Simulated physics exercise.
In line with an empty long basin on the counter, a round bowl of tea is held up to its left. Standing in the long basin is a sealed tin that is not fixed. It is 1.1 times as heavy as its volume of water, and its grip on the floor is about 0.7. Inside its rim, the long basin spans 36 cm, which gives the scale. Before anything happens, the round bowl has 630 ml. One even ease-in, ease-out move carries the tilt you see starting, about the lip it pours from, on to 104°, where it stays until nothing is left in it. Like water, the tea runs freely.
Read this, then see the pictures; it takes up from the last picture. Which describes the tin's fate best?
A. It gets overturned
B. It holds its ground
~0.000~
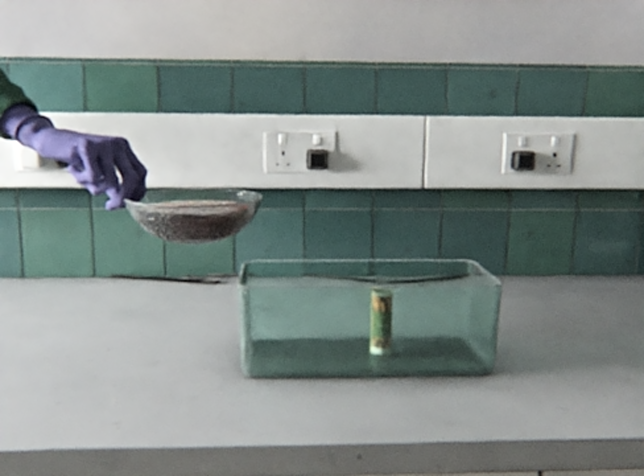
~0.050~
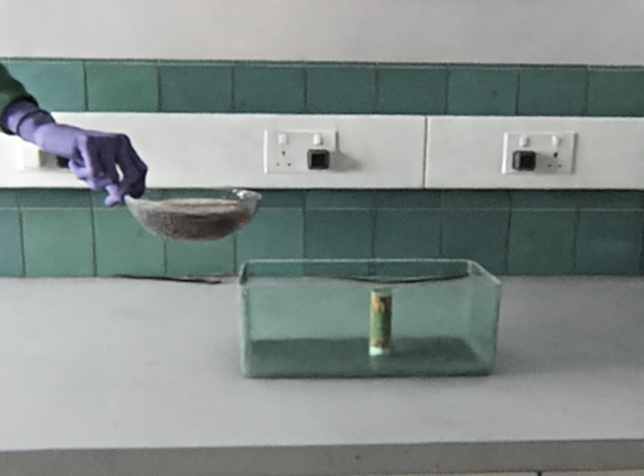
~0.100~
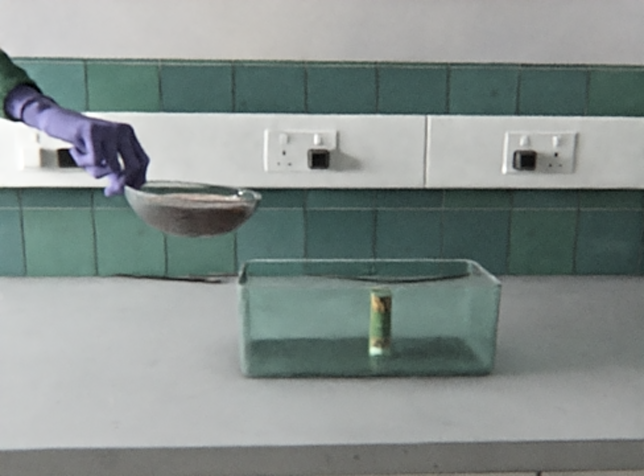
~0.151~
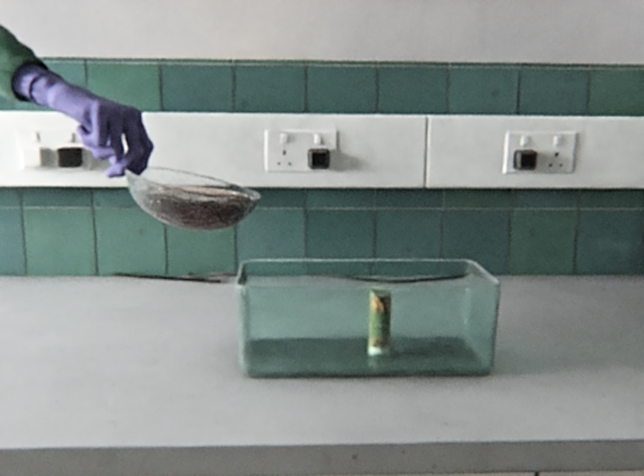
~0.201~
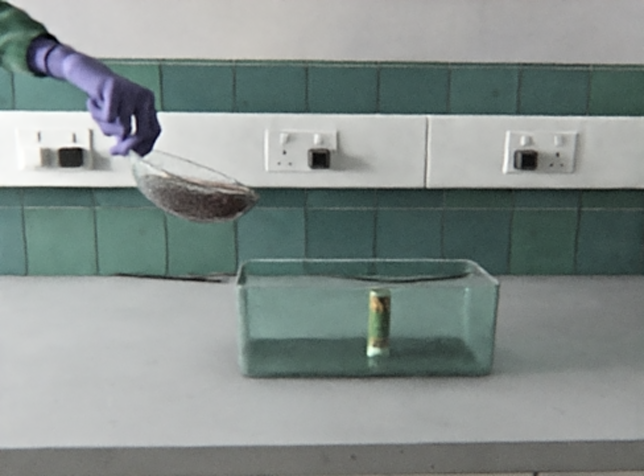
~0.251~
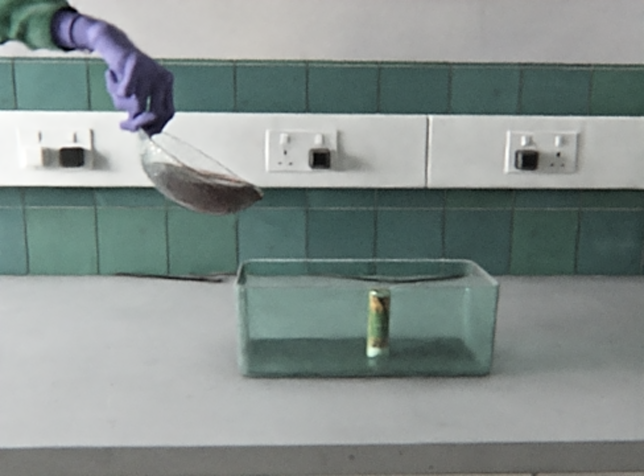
Answer: A.
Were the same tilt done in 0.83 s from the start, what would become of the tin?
Result: Tin upright.
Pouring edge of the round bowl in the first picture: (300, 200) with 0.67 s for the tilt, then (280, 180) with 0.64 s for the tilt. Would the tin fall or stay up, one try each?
Try 1: Still standing; try 2: Tipped over.
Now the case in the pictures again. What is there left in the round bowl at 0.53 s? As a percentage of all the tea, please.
Roughly 5 per cent.
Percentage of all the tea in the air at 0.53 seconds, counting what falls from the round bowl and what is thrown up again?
Estimate: Some 68 % of the total.
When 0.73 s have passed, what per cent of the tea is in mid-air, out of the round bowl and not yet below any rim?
About 1 per cent.
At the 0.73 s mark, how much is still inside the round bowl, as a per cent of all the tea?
0 in a hundred, give or take.
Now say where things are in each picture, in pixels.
It leans 0°; its right rim is at (261, 199); the tea meets the walls at (136, 209) and (255, 209); the long basin's rim runs from (241, 275) to (488, 274); the tin's top is at (382, 293), in the first picture.
It leans 1°; its right rim is at (261, 199); the tea meets the walls at (135, 206) and (255, 208), in the second picture.
It leans 6°; its right rim is at (260, 199); the tea meets the walls at (136, 201) and (255, 205), in the third picture.
It leans 13°; its right rim is at (259, 199); the tea meets the walls at (136, 190) and (255, 200), in the fourth picture.
It leans 21°; its right rim is at (258, 199); the tea meets the walls at (140, 177) and (258, 194), in the fifth picture.
It leans 32°; its right rim is at (257, 199); the tea meets the walls at (146, 164) and (241, 183); 5 per cent is over the edge, in the sixth picture.
Then, 0.53 s in, the tilt is 93° and 5 per cent is still to pour; the tin stands where it began.
Then, 0.73 s in, the tilt is 104° and 0 per cent is still to pour; the tin leans 9°.
Then, 0.94 s in, the tilt is 104° and 0 per cent is still to pour; the tin leans 30°.
Then, 1.17 s in, the tilt is 104° and 0 per cent is still to pour; the tin lies on its side.
Finally, the tin lies on its side.
